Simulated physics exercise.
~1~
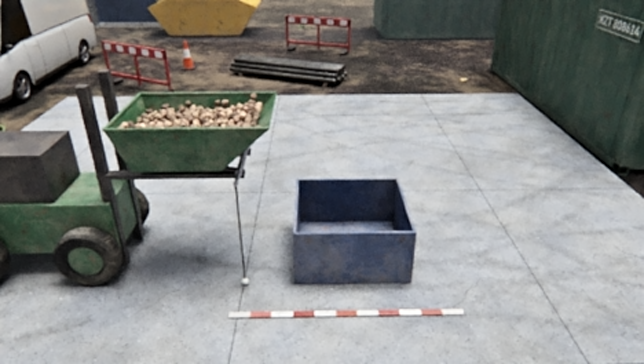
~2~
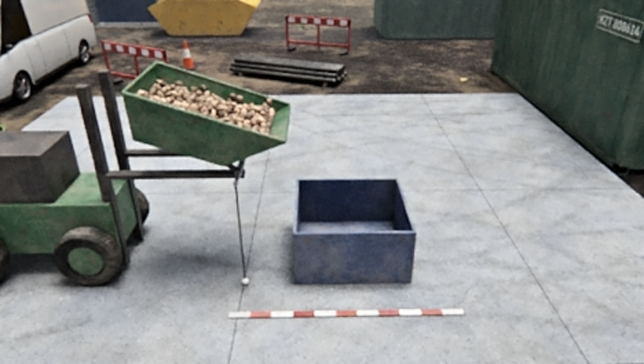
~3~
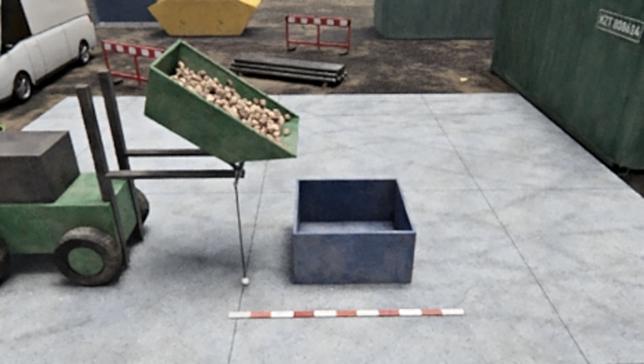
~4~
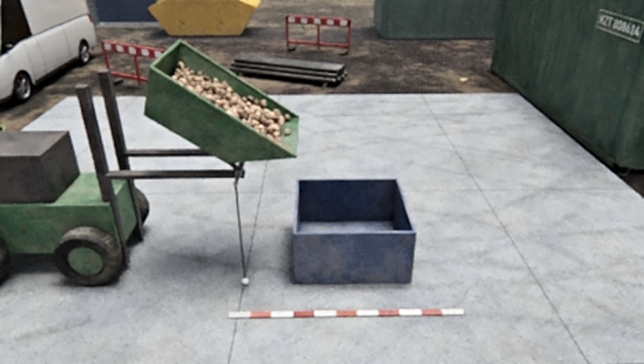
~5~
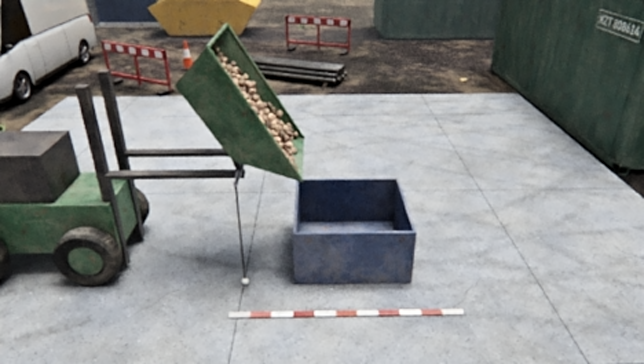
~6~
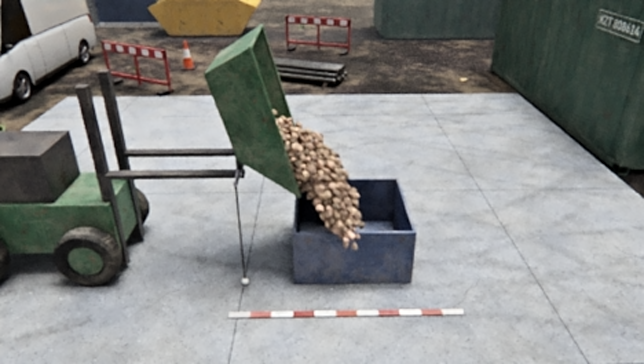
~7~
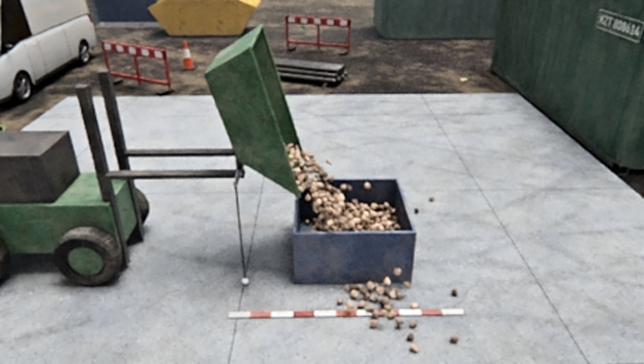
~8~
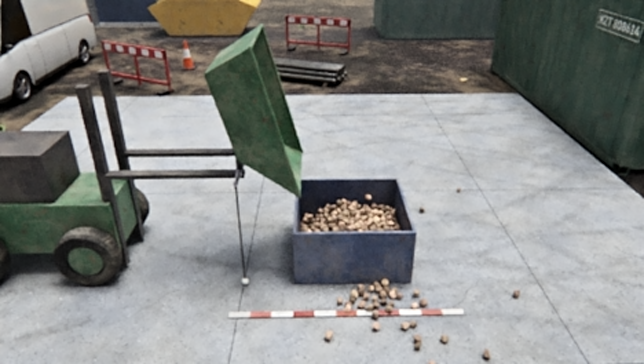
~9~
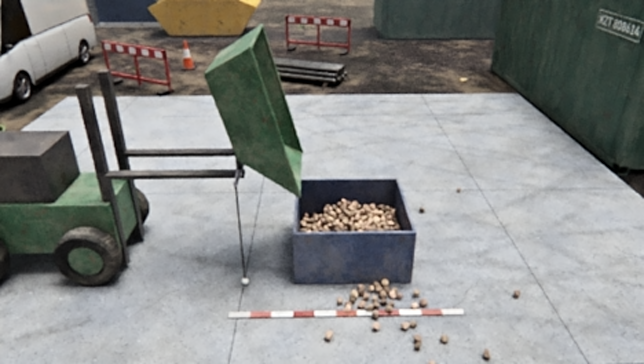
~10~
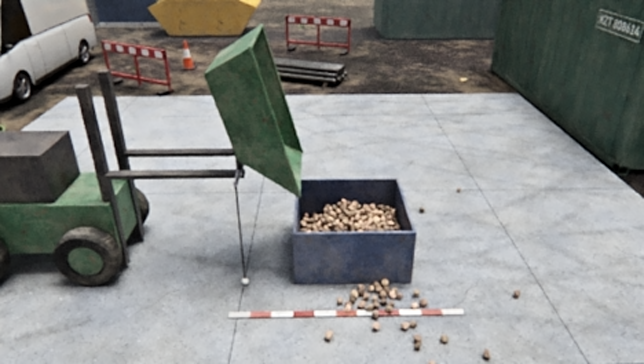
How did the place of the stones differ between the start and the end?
At the start the stones were heaped in the raised green skip on the left. By the end most lay in the blue bin lower down and to the right, with a few scattered on the ground around it.
